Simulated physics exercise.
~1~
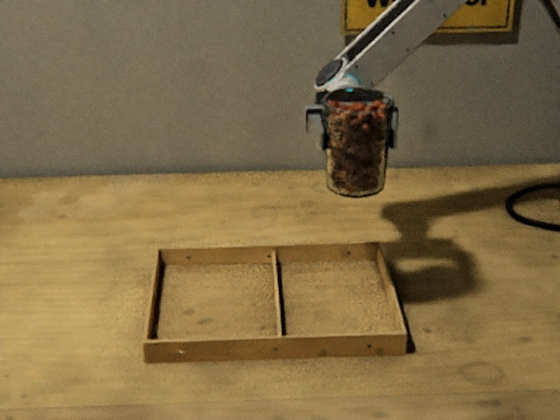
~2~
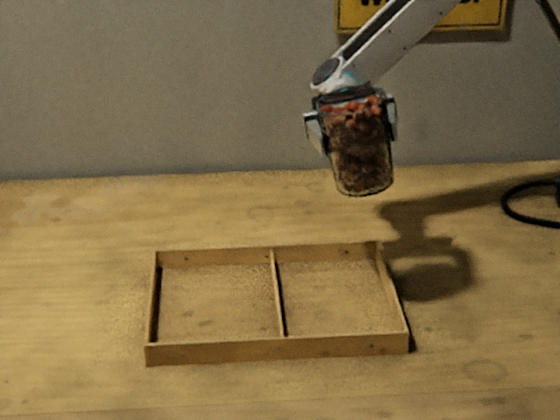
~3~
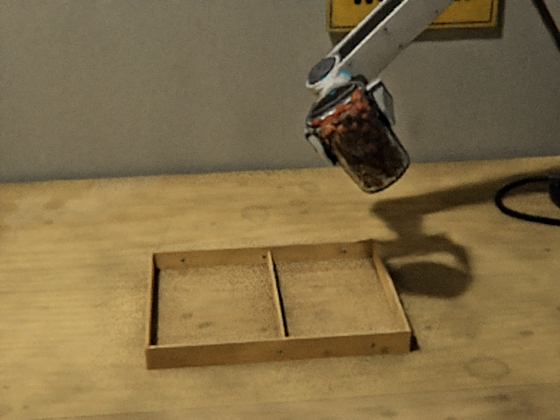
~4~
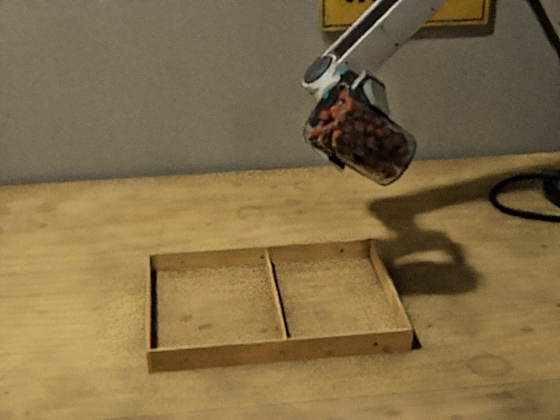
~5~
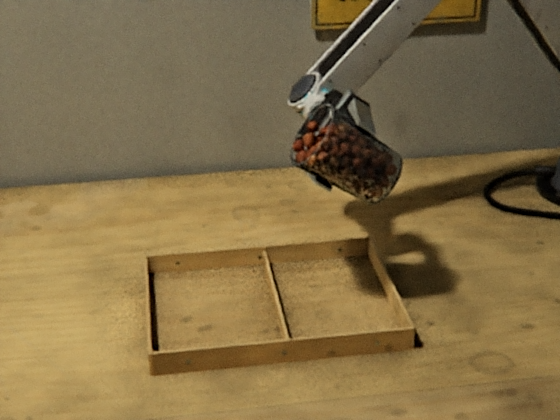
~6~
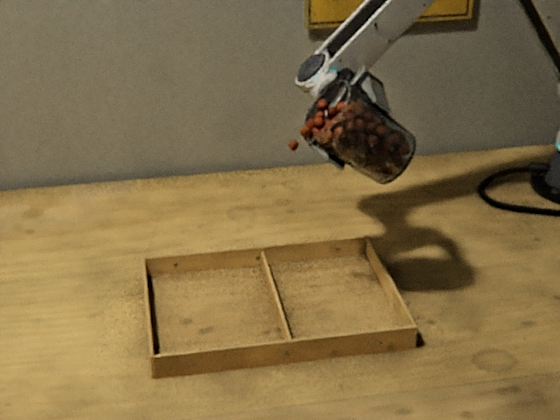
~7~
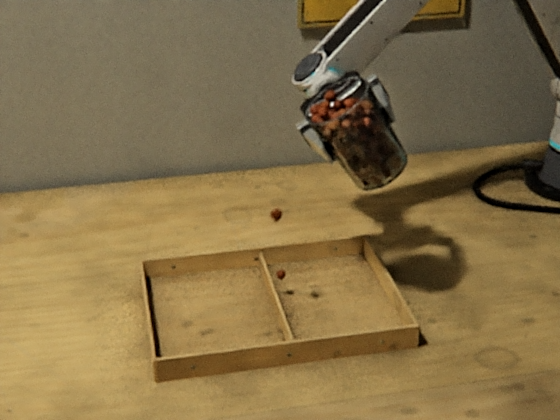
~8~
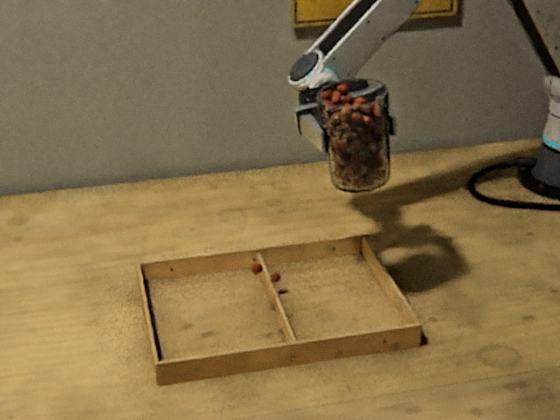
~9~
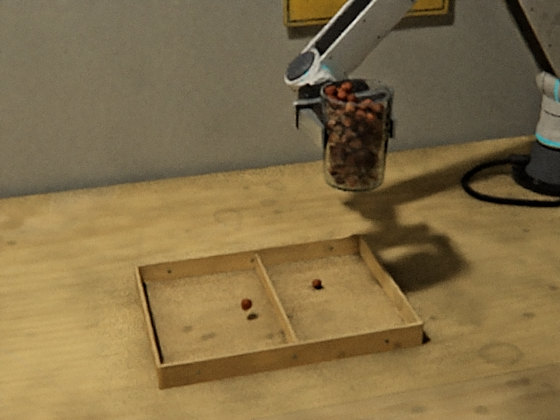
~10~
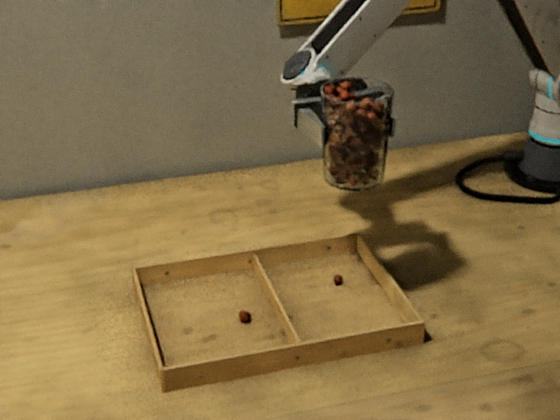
On a wooden tabletop, a robot arm tips a clear cup of hazelnuts, dropping two into a divided tray, then levels it.
